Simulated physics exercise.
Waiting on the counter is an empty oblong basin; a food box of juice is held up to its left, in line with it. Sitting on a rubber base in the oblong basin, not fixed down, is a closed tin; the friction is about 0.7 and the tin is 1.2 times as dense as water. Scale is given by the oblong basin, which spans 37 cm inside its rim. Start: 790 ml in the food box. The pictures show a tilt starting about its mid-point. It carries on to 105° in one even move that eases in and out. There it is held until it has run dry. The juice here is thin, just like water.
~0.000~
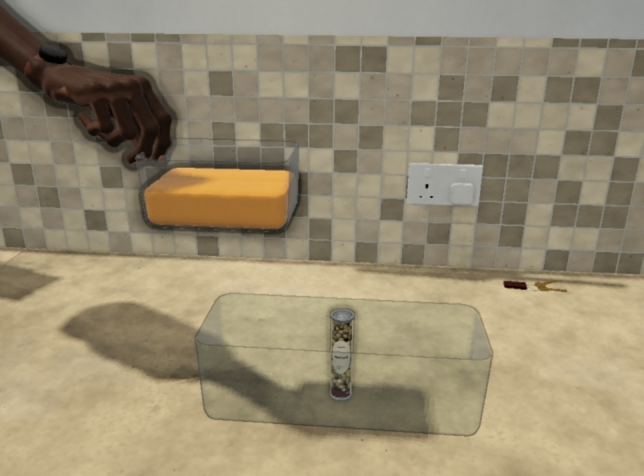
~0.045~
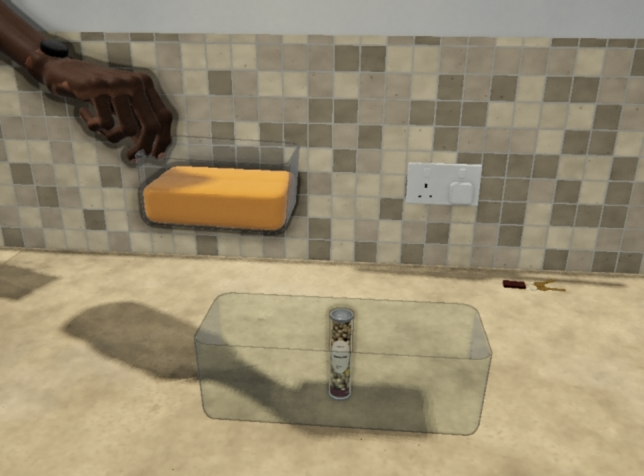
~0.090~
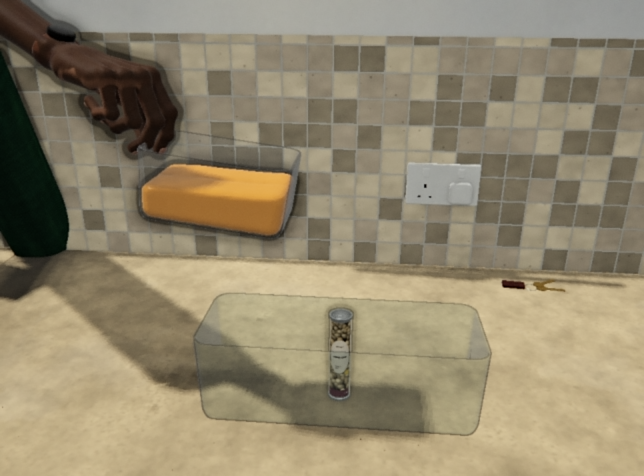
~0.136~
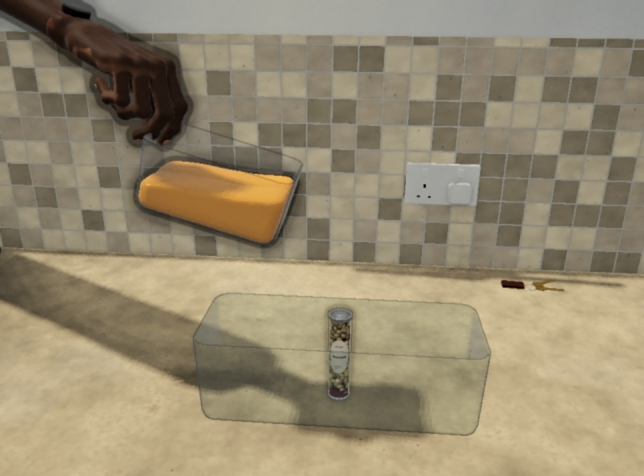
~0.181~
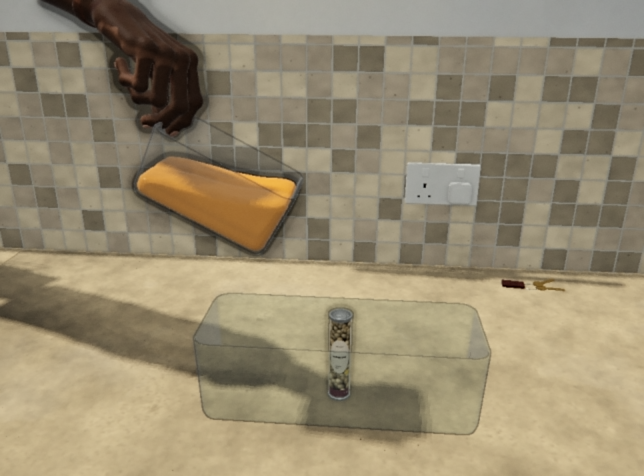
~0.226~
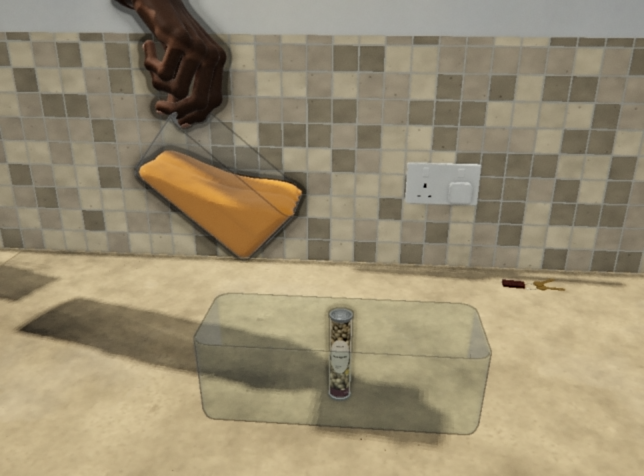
On a kitchen counter, a small closed tin stood inside a clear oblong basin while a hand above and to the left gradually tilted a clear box of orange juice, its right side dipping lower.
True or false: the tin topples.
True.
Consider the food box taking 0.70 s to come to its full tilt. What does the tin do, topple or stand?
In that case the tin stays vertical.
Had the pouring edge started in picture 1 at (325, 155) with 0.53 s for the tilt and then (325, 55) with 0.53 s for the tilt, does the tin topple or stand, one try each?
Try 1: Still standing; try 2: Still standing.
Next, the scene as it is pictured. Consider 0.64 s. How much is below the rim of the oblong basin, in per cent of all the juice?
Close to 86 in a hundred.
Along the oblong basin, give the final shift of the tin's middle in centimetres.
The middle of the tin ends some 9.0 cm along the basin.
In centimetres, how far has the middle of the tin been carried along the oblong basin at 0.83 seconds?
The tin has gone some 3 cm.
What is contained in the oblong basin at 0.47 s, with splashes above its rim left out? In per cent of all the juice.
I'd estimate some 22 percent of the liquid.
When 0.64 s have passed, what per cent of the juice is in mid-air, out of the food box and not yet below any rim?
Airborne fraction: Approx. 6 %.
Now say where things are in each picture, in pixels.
In the first frame, it leans 0°; its right rim is at (294, 154); the juice meets the walls at (159, 178) and (292, 182); the oblong basin's rim runs from (207, 318) to (485, 332); the tin's top is at (342, 319).
In the second frame, it leans 2°; its right rim is at (294, 155); the juice meets the walls at (158, 177) and (292, 182).
In the third frame, it leans 7°; its right rim is at (296, 163); the juice meets the walls at (157, 175) and (291, 185).
In the fourth frame, it leans 16°; its right rim is at (298, 174); the juice meets the walls at (155, 172) and (291, 188).
In the fifth frame, it leans 27°; its right rim is at (298, 189); the juice meets the walls at (154, 166) and (293, 192).
In the sixth frame, it leans 40°; its right rim is at (296, 206); the juice meets the walls at (154, 159) and (298, 196).
Then, 0.47 s in, the tilt is 101° and 16 per cent is still to pour; the tin stands where it began.
Then, 0.64 s in, the tilt is 105° and 3 per cent is still to pour; the tin stands 1 cm from where it began.
Then, 0.83 s in, the tilt is 105° and 0 per cent is still to pour; the tin leans 22°.
Then, 1.03 s in, the tilt is 105° and 0 per cent is still to pour; the tin lies on its side.
Finally, the tin lies on its side.
